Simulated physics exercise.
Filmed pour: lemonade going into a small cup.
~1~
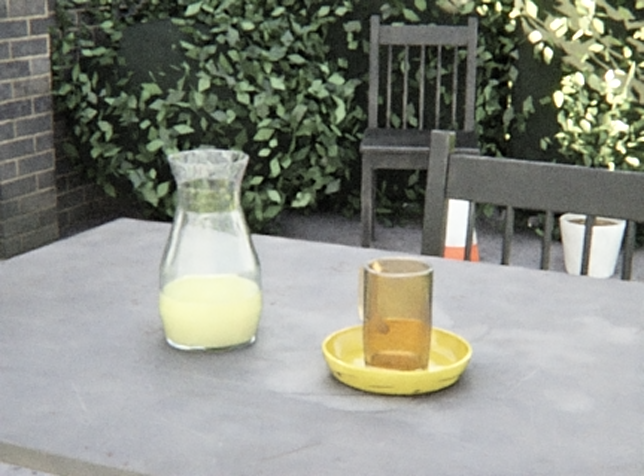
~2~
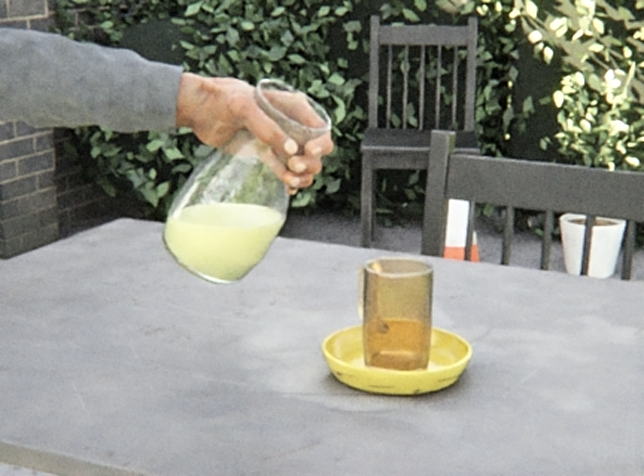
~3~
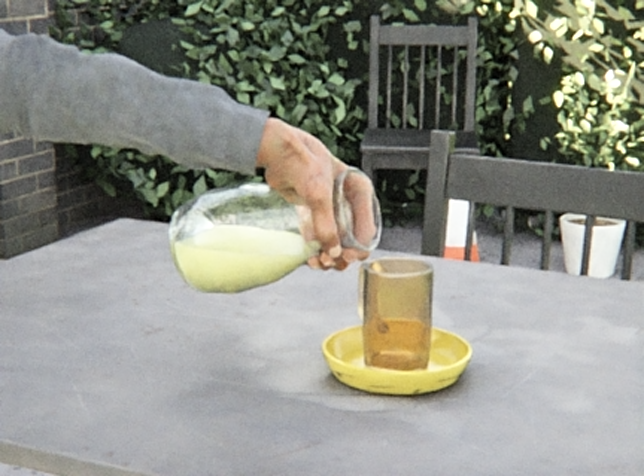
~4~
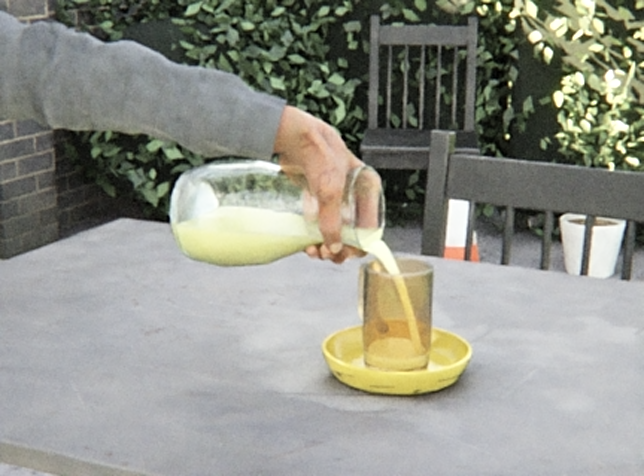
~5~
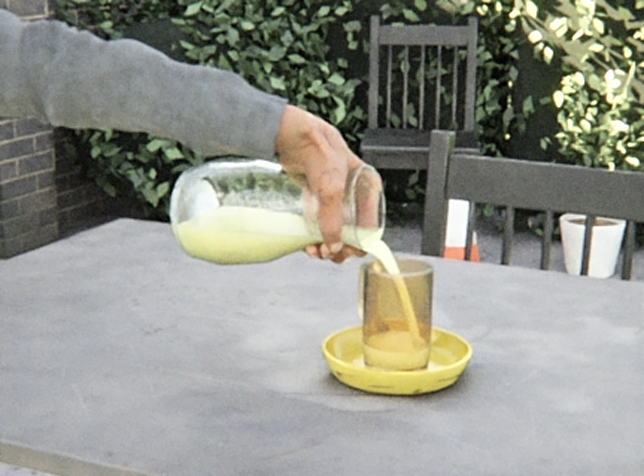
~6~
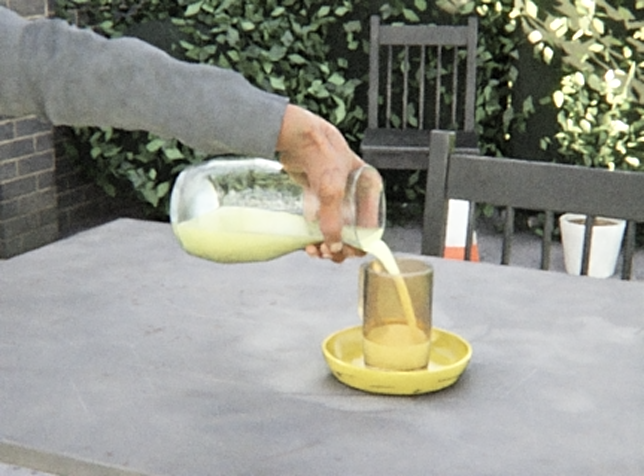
To begin with, a glass carafe of pale yellow lemonade stands on a grey outdoor table, left of an amber cup in a yellow saucer. A hand reaches in from the left, lifts the carafe and tilts it rightward over the cup. Lemonade then streams in, and the level in the cup rises slightly.
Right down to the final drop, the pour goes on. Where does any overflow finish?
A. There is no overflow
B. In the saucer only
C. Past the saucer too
(B) In the saucer only.
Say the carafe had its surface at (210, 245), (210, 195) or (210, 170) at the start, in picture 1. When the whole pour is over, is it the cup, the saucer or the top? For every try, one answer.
In turn: On to the top, past the saucer, past the saucer.
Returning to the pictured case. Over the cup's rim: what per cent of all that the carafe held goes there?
Roughly 25 in a hundred.
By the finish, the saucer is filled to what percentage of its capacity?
Roughly 50 percent.
Next, the cup is about three quarters full; the saucer is dry.
After that, the cup is full to the brim; the saucer is wet, with room to spare.
Finally, the cup is full to the brim; the saucer is wet, with room to spare.
